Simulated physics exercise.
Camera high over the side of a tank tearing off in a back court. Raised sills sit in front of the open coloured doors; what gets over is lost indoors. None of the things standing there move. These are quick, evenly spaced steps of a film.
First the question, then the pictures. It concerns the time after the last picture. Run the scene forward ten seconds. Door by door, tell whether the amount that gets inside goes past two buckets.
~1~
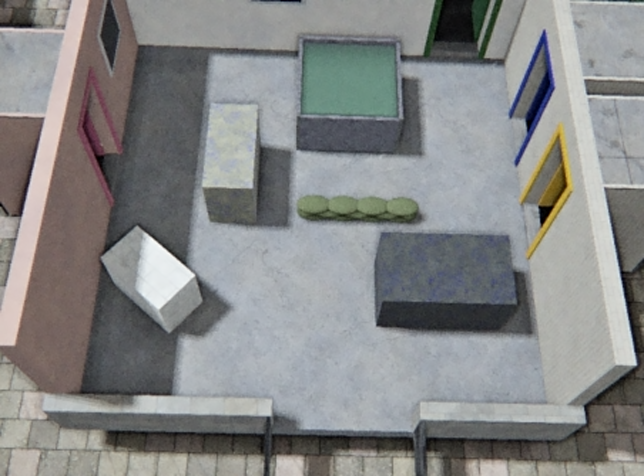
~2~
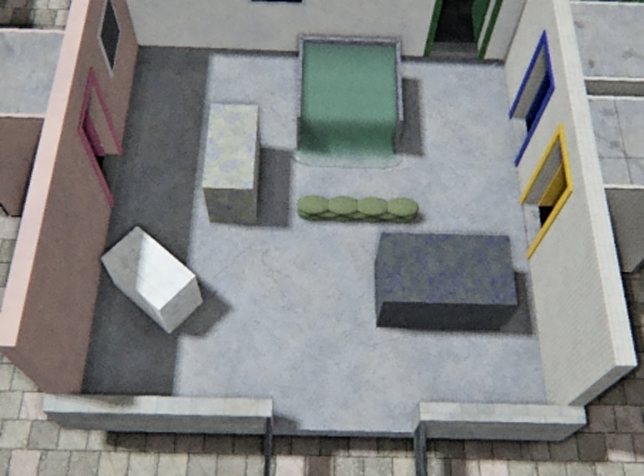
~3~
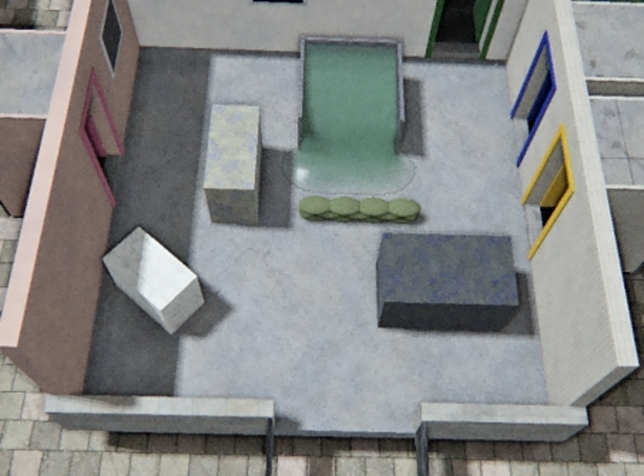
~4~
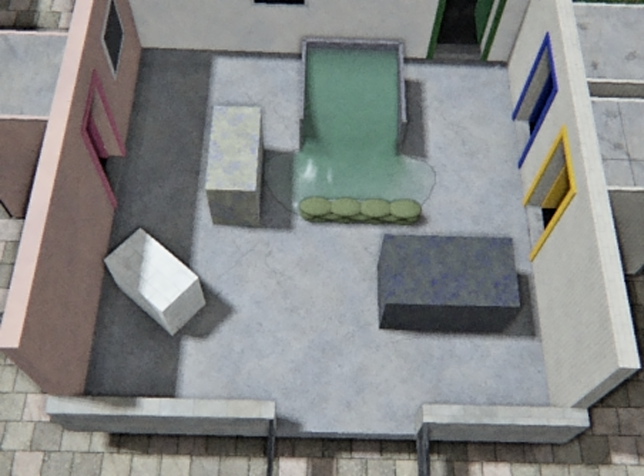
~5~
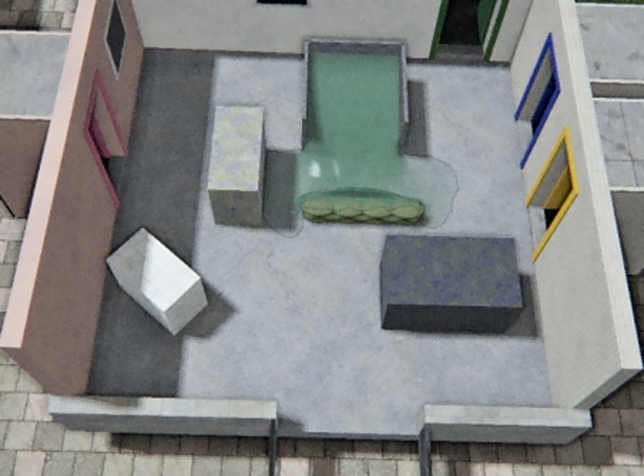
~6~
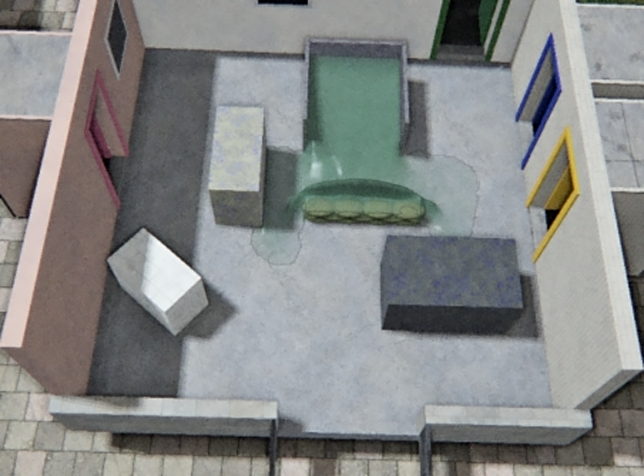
One by one: The blue door gets overwhelmed honestly. The pink door copes honestly. The yellow door gets overwhelmed honestly. The green door copes honestly.
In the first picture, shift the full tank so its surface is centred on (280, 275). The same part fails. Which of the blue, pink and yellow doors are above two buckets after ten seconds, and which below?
Going door by door, the blue comes in under, then the pink comes in under, then the yellow comes in under.
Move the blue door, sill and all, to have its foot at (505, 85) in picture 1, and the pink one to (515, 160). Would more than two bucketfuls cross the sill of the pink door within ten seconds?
In that case the pink one gets flooded.
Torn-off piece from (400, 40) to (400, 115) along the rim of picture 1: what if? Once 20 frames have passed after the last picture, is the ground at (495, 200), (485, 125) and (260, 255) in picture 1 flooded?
Log: Point 1 inundated; point 2 inundated; point 3 unreached.
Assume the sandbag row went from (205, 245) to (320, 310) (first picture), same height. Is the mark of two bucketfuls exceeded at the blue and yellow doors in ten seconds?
Blue falls short, yellow exceeds it.
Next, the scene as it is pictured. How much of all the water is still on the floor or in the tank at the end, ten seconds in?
About 72 per cent.
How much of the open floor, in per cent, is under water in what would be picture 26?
That works out at 65 %.
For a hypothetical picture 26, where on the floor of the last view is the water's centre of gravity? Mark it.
Somewhere near (364, 196).
A moment on, water covers 30 % of the floor; the blue door not reached, the pink door not reached, the yellow door under two buckets in, the green door not reached.
Next, water covers 50 % of the floor; the blue door under two buckets in, the pink door not reached, the yellow door over two buckets in, the green door not reached.
Then, water covers 65 % of the floor; the blue door over two buckets in, the pink door not reached, the yellow door far over two buckets in, the green door wet at the sill, nothing in.
Later, water covers 80 % of the floor; the blue door far over two buckets in, the pink door not reached, the yellow door far over two buckets in, the green door wet at the sill, nothing in.
In the end, water covers 90 % of the floor; the blue door far over two buckets in, the pink door wet at the sill, nothing in, the yellow door far over two buckets in, the green door wet at the sill, nothing in.
